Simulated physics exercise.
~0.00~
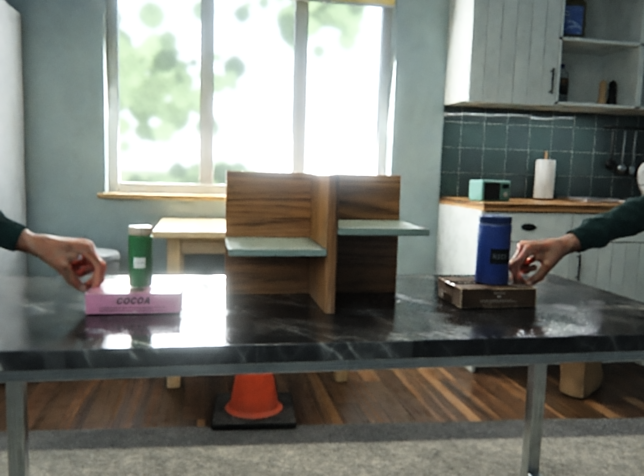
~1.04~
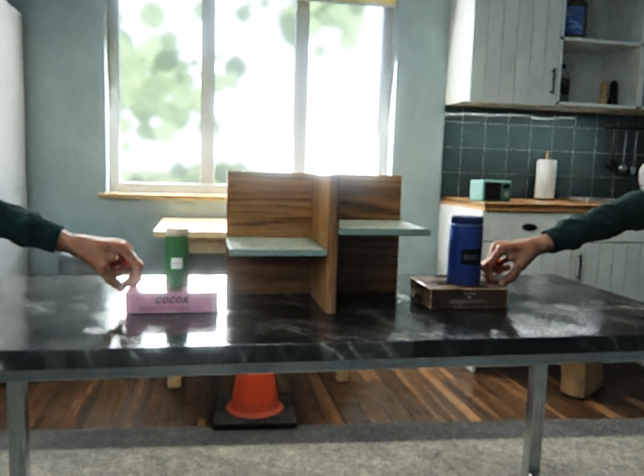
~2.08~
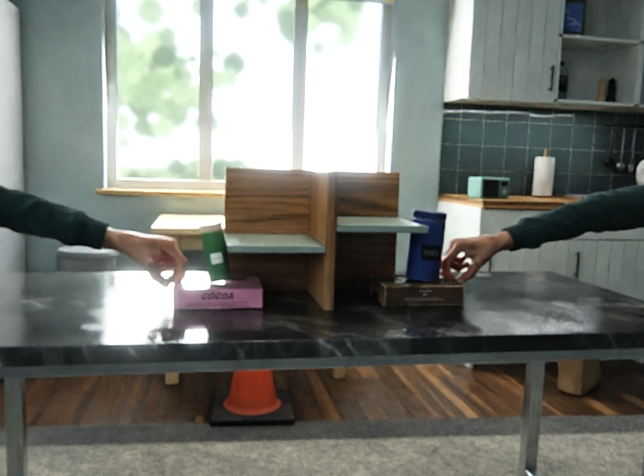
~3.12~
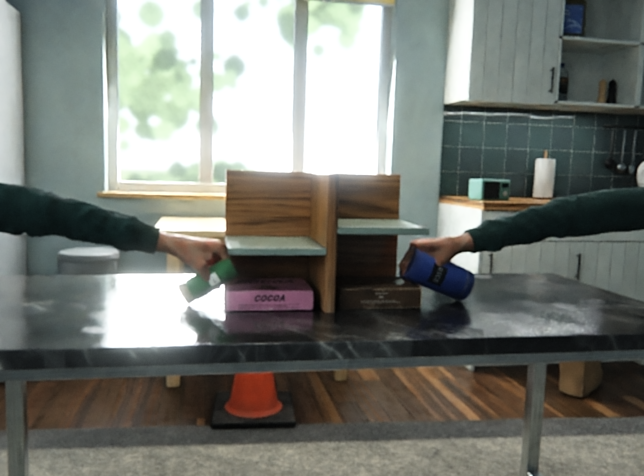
Two hands in dark green sleeves reach in from either side of a dark marble table, seen from the front in a gently swaying view of a kitchen. The left hand is at a pink packet carrying a green shaker, the right at a brown box carrying a blue jar, with a wooden rack between them holding a pale shelf on each side. Both loads slide inward, upright at first. Nearing the shelves, the green shaker leans left while the blue jar stays nearly upright. Finally the packet and box sit beneath the shelves, and both containers are knocked back, tipped over beside the hands.
